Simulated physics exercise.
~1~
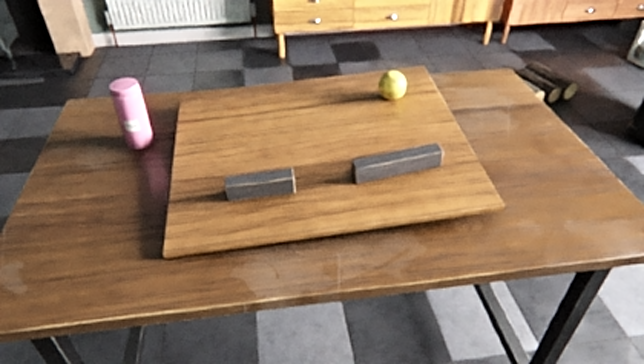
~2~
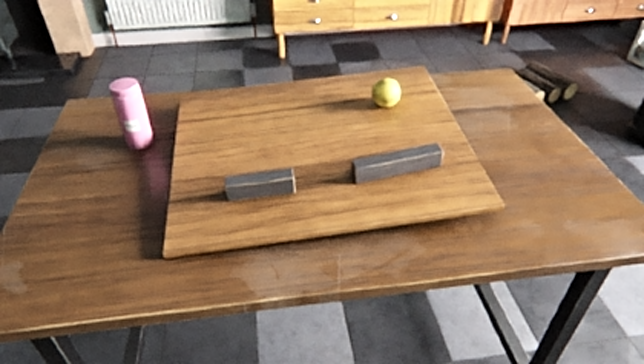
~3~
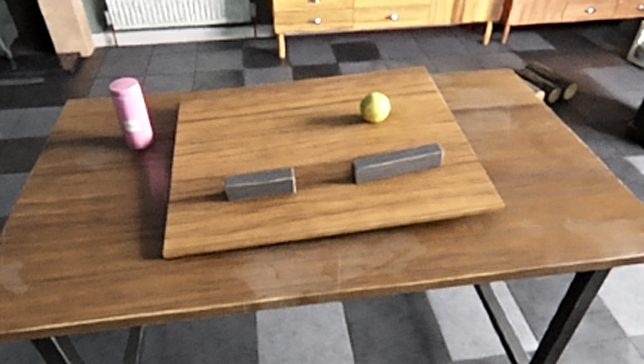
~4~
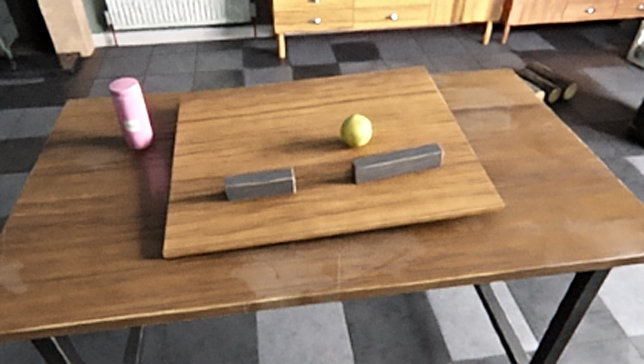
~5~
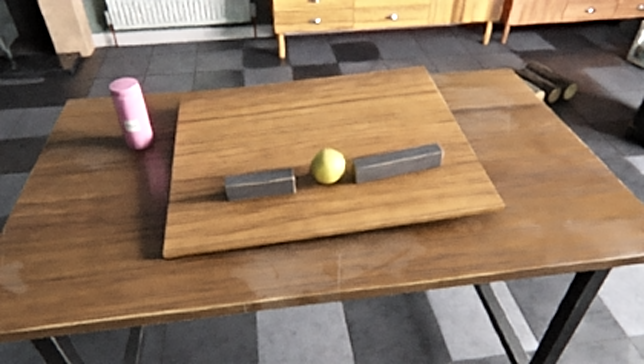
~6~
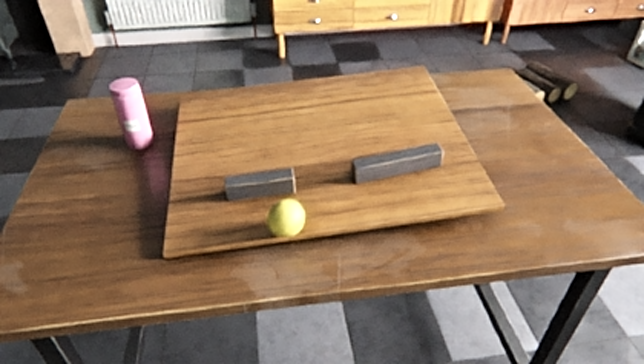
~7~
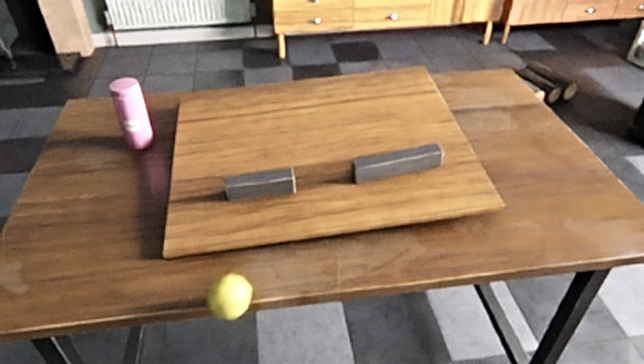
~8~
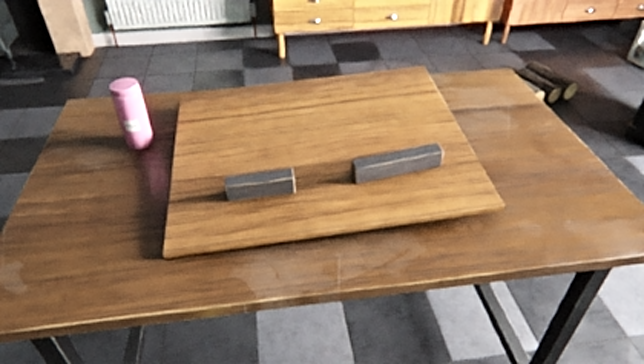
Tilted wooden board on a table with a yellow ball rolling between two dark blocks and dropping off the near edge, leaving view.
